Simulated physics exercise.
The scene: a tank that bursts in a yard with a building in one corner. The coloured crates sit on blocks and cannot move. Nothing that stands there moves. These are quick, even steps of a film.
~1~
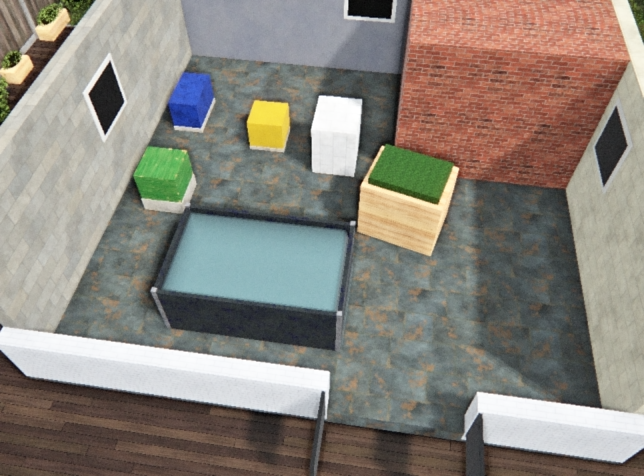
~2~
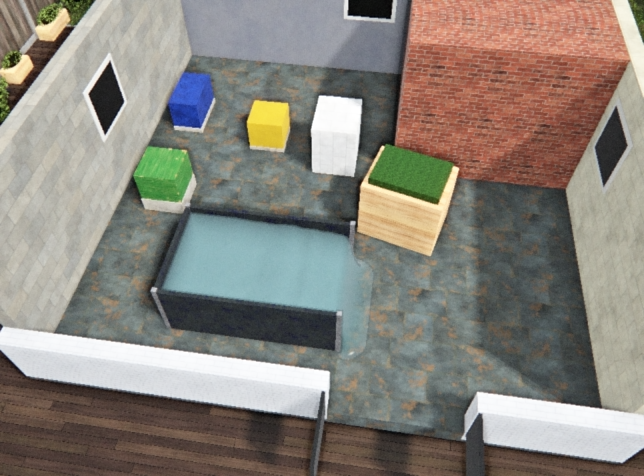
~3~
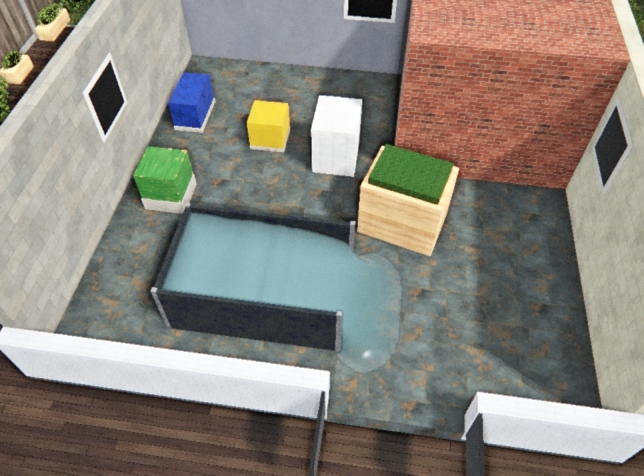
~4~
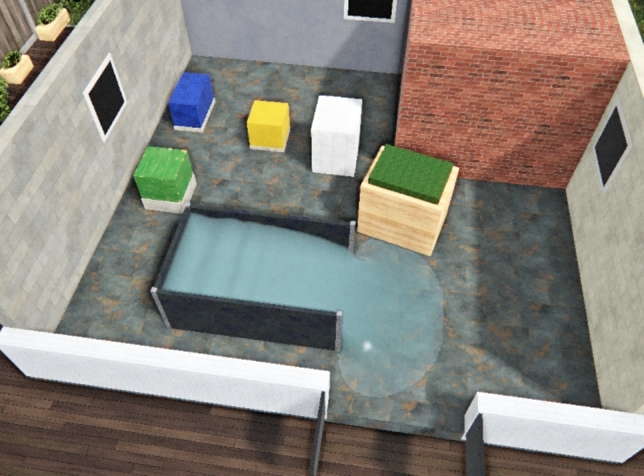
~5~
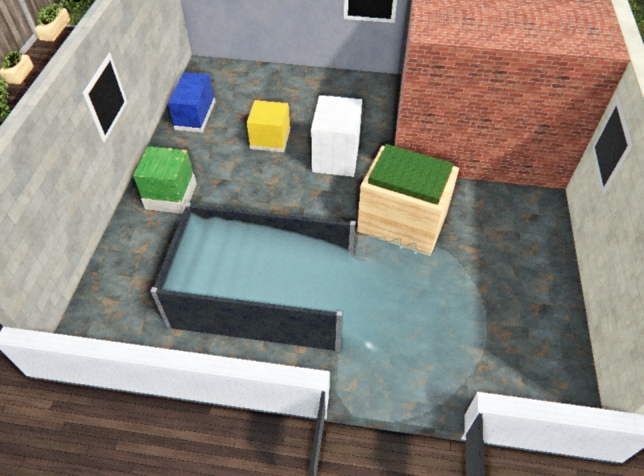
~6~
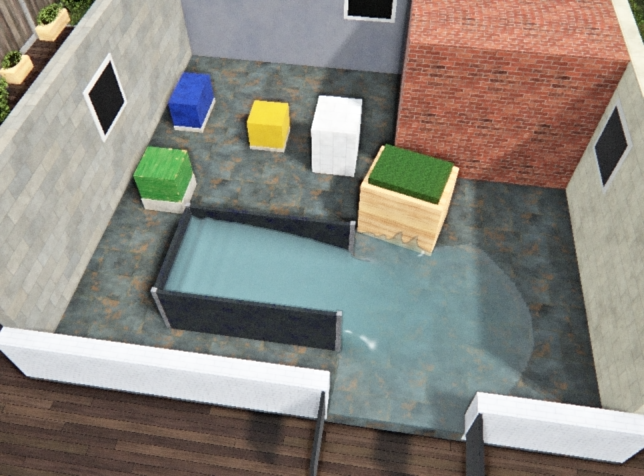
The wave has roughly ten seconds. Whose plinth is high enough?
In the end: The green crate escapes dry; the blue crate escapes dry; the yellow crate escapes dry.
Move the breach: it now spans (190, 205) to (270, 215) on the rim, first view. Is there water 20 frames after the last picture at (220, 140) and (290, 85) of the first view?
As listed: Awash, under water.
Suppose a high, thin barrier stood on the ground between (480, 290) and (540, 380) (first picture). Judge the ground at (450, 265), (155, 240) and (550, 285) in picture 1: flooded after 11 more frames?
As listed: Wet, no water, covered.
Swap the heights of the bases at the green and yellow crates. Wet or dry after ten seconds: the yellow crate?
My reading: The yellow one is safe.
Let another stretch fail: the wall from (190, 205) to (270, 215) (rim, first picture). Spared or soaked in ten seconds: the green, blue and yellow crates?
Then: Green gets wet; blue is topped; yellow is wetted.
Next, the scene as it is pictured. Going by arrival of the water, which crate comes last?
Last comes the one in blue.
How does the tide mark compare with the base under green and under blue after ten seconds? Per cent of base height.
Roughly 50 per cent, then 60 per cent.
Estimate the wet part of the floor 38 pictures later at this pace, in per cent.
Some 65 per cent.
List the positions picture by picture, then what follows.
In the first picture, still water in the open tank at (259, 259).
In the second picture, the front is at (342, 355), out from the gap at (343, 290).
In the third picture, water pours out at (343, 293) and has run to (367, 366).
In the fourth picture, the front is at (428, 363), out from the gap at (343, 295).
In the fifth picture, water pours out at (343, 295) and has run to (479, 303).
In the sixth picture, the front is at (527, 349), out from the gap at (343, 296).
A moment on, water covers 30 % of the floor; the green crate not reached, the blue crate not reached, the yellow crate not reached.
Next, water covers 30 % of the floor; the green crate not reached, the blue crate not reached, the yellow crate not reached.
Then, water covers 40 % of the floor; the green crate not reached, the blue crate not reached, the yellow crate not reached.
Later, water covers 65 % of the floor; the green crate water round its plinth, the blue crate water round its plinth, the yellow crate water round its plinth.
In the end, water covers 95 % of the floor; the green crate stayed above the water, the blue crate stayed above the water, the yellow crate stayed above the water.
